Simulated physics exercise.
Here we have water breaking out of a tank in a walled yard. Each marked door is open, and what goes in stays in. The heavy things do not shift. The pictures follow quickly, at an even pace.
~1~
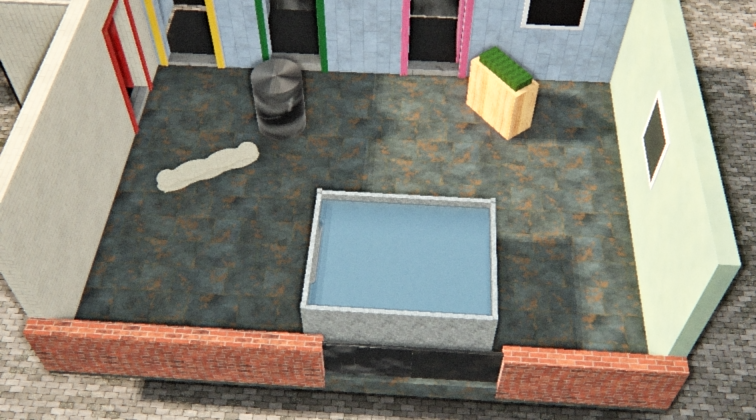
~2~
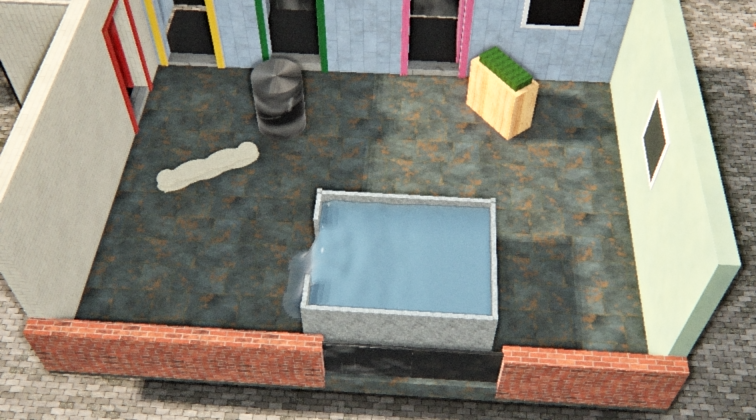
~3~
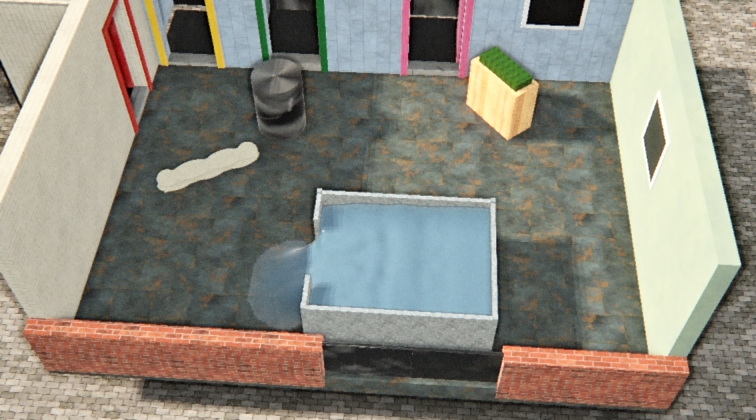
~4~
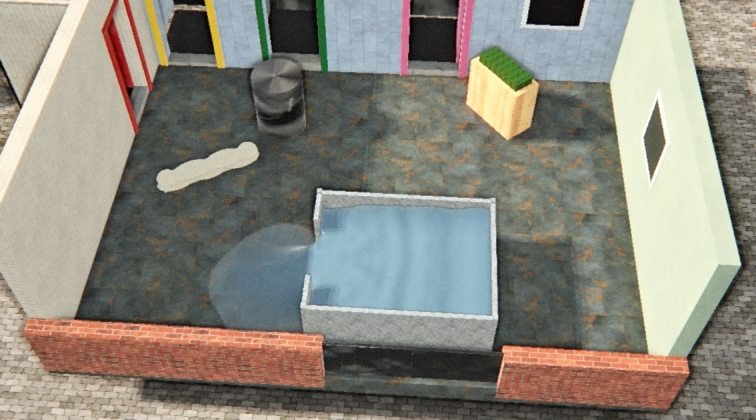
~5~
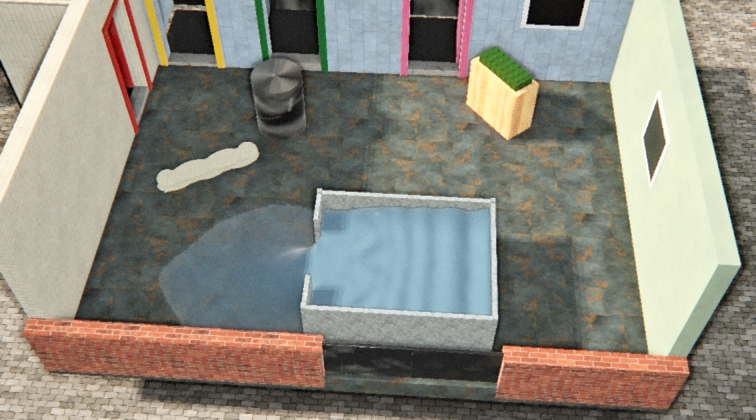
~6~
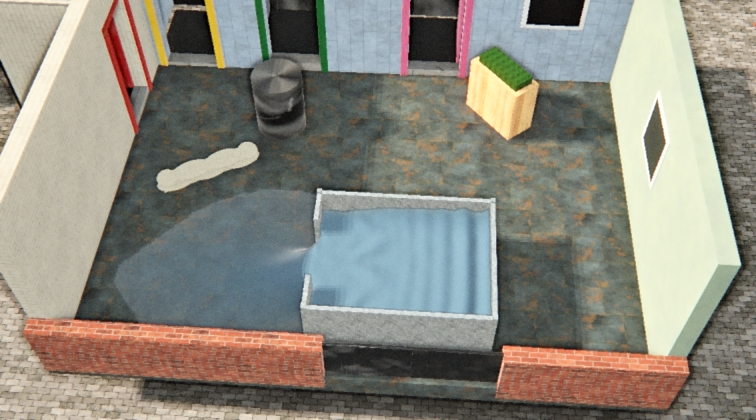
In this clip, a rectangular tank of blue water sits in a walled yard; water breaks out through a gap in its left side and spreads leftward across the dark floor in a widening sheet, while ripples cross the tank.
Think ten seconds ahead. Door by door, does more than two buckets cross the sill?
In the end: The green door stays under that; the red door stays under that; the yellow door takes more than that; the pink door stays under that.
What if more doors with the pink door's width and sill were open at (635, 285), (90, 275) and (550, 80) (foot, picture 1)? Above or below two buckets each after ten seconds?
One after the other: Is under, takes more, keeps below it.
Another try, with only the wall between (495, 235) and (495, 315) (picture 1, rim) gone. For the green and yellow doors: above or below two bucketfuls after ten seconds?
One by one: The green door keeps below it; the yellow door goes over.
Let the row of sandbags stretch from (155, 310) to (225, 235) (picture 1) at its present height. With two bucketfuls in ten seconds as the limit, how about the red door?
Then: Red door lets more in.
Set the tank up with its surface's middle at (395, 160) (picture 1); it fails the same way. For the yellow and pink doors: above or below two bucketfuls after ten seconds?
In short: Yellow door goes over, pink door is under.
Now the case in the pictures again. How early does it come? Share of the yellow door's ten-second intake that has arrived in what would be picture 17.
Roughly 0 per cent.
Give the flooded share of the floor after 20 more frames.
Near 45 in a hundred.
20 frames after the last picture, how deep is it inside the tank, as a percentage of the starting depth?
Some 42 per cent.
A moment on, water covers 25 % of the floor; the green door not reached, the red door not reached, the yellow door not reached, the pink door not reached.
Next, water covers 30 % of the floor; the green door not reached, the red door wet at the sill, nothing in, the yellow door not reached, the pink door not reached.
Then, water covers 45 % of the floor; the green door wet at the sill, nothing in, the red door wet at the sill, nothing in, the yellow door over two buckets in, the pink door not reached.
Later, water covers 70 % of the floor; the green door wet at the sill, nothing in, the red door wet at the sill, nothing in, the yellow door far over two buckets in, the pink door wet at the sill, nothing in.
In the end, water covers 95 % of the floor; the green door wet at the sill, nothing in, the red door wet at the sill, nothing in, the yellow door far over two buckets in, the pink door wet at the sill, nothing in.
